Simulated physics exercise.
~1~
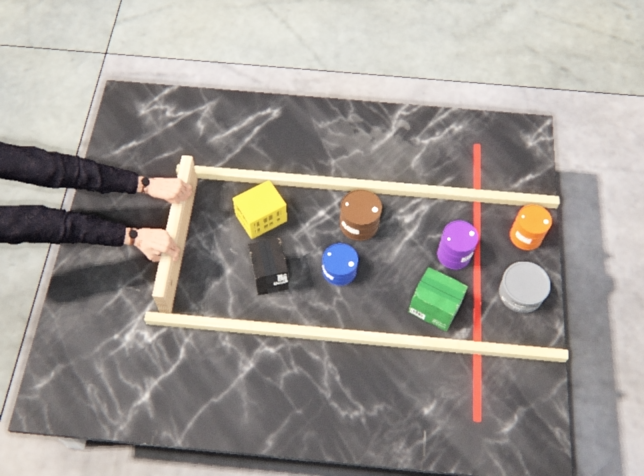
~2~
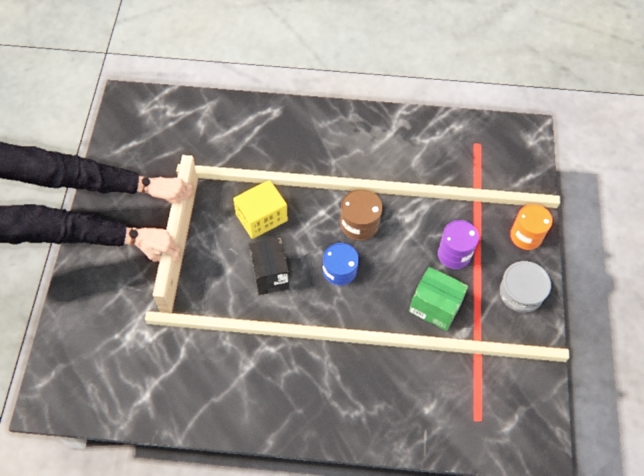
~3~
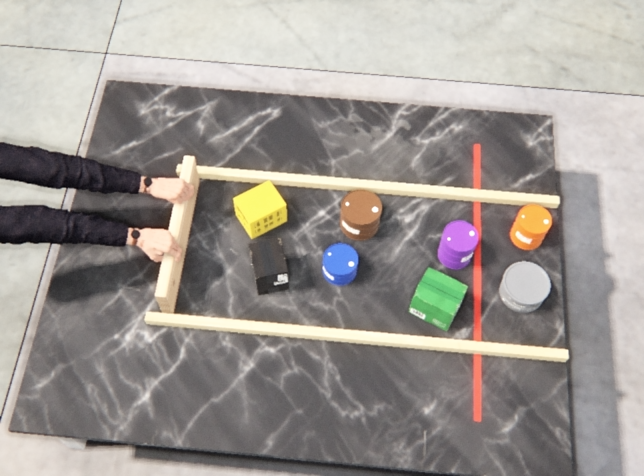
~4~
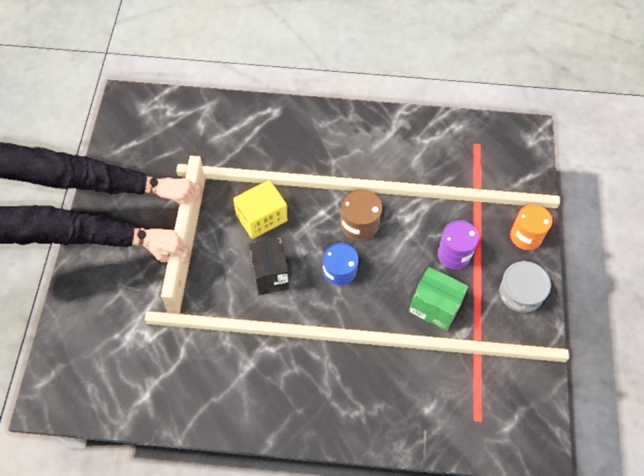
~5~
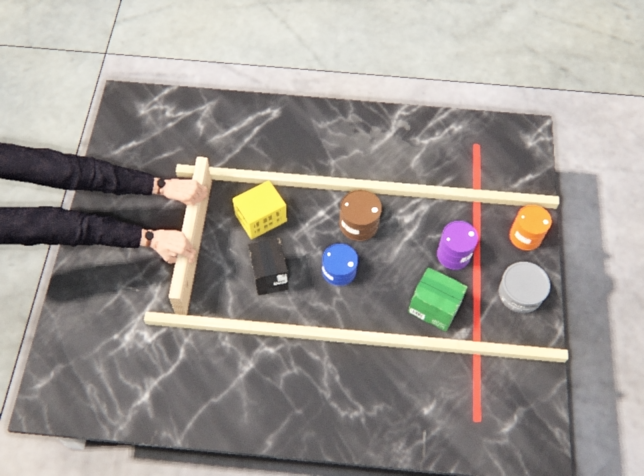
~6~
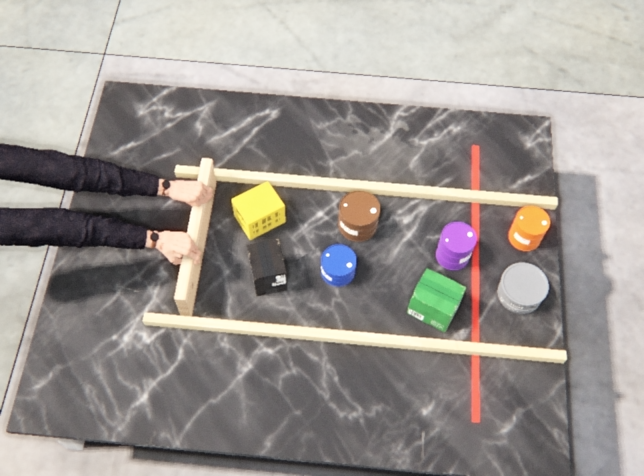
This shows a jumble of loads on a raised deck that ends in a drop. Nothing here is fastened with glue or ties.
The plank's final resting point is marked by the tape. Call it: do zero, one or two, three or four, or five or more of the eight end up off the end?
One or two end up off it.
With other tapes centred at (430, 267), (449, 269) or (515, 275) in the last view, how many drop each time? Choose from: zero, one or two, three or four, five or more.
Taking the places in the order asked: None, then none, then 5 or more.
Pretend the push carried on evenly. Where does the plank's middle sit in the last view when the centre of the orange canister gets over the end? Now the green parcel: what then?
The middle is at (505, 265) when it's the orange canister, and at (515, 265) when it's the green parcel.
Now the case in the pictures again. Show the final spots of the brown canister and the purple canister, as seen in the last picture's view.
The first comes to rest at (498, 213), and the second at (538, 252).
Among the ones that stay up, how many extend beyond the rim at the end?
As for overhanging, the count is 0.
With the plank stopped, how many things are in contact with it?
That number would be 3.
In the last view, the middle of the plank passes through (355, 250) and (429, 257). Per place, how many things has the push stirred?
Well, it's 4 at the first one and 6 at the second.
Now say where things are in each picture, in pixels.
Orange canister (531, 228); grey pail (524, 288); purple canister (457, 245); plank (177, 234); tape (477, 270), in the first picture.
Grey pail (524, 287); blue canister (340, 264), in the second picture.
Purple canister (458, 245); brown canister (361, 215), in the third picture.
Orange canister (531, 227); green parcel (438, 299), in the fourth picture.
Grey pail (524, 288); plank (192, 235), in the fifth picture.
Orange canister (529, 229); grey pail (522, 289); purple canister (456, 246); plank (197, 236); tape (476, 271), in the sixth picture.
A little later, none off yet; orange canister at rest near (529, 229); grey pail at rest near (522, 289); purple canister at rest near (456, 246).
Next, none off yet; orange canister at rest near (529, 229); grey pail at rest near (522, 289); purple canister shifted a little near (463, 250).
When it is over, the number that fall off is one or two; down, grey pail.
